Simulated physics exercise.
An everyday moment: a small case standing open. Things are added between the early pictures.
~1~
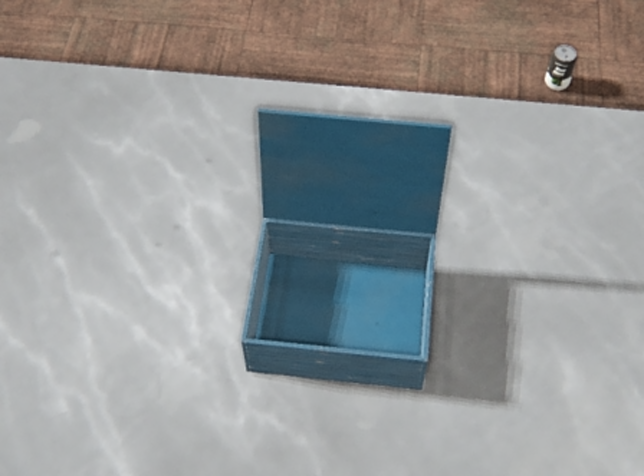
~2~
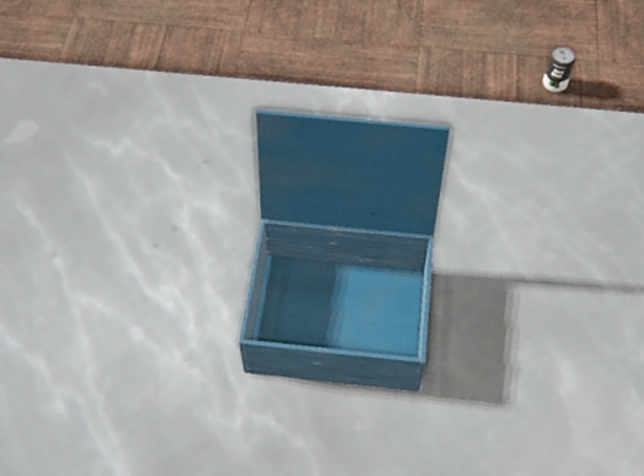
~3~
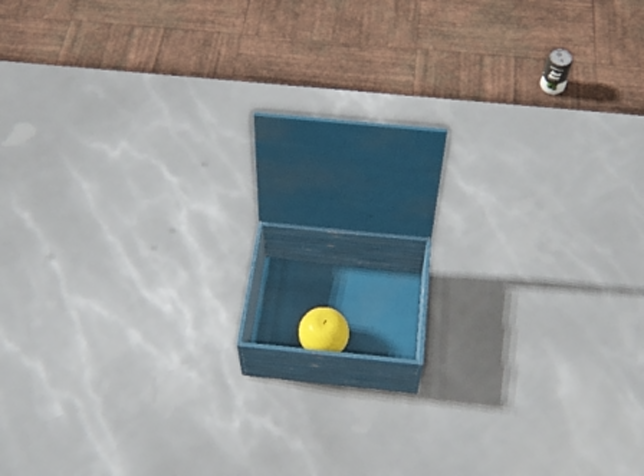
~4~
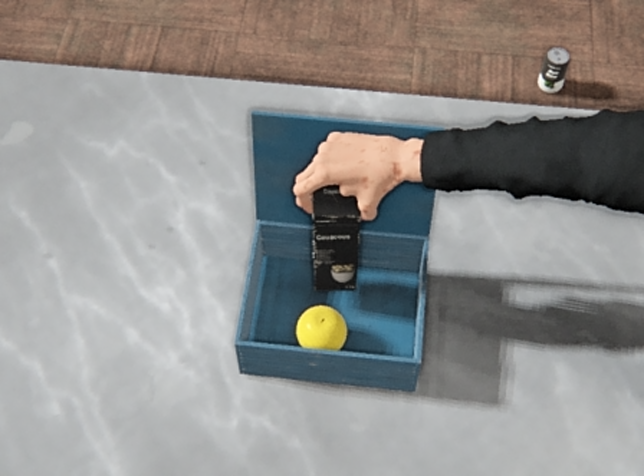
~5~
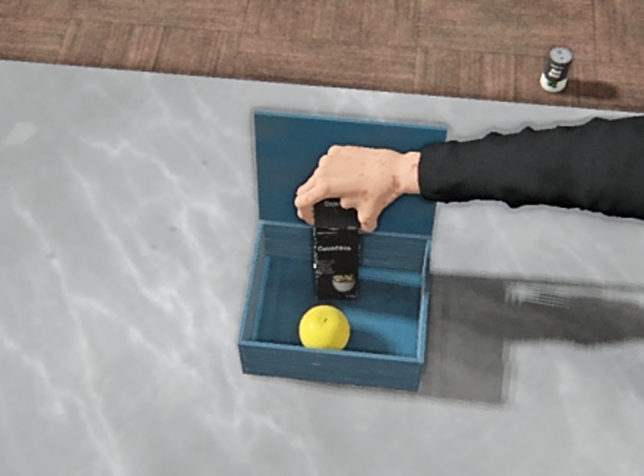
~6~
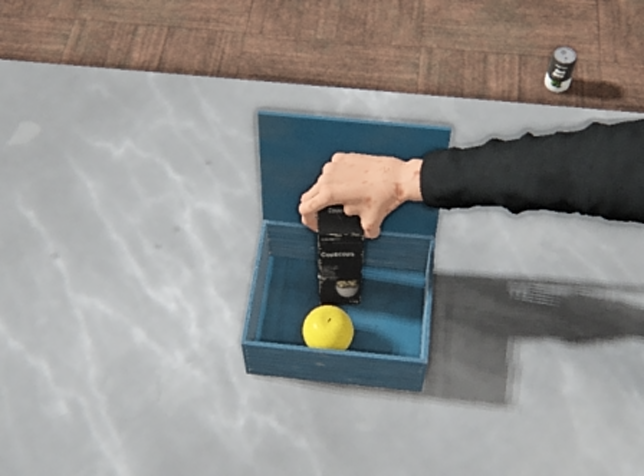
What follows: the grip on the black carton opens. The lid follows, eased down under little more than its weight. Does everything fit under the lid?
Outcome: The lid stays ajar.
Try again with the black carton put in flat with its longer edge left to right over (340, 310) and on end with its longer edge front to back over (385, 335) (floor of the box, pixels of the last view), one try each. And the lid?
First, it closes; second, it is held up.
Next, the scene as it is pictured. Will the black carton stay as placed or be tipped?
The black carton tips.
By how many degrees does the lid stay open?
Some 25° above the rim.
Then, 1.40 s on from there, lid 77° above the rim.
Then, 2.20 s on from there, lid 43° above the rim; black carton turned 32° from how it was put near (341, 288).
Then, 2.50 s on from there, lid 23° above the rim; black carton turned 60° from how it was put near (359, 298).
In the end, lid 23° above the rim; toppled in the box, black carton; yellow apple unmoved. At the end, from the last picture's camera, black carton near (366, 300).
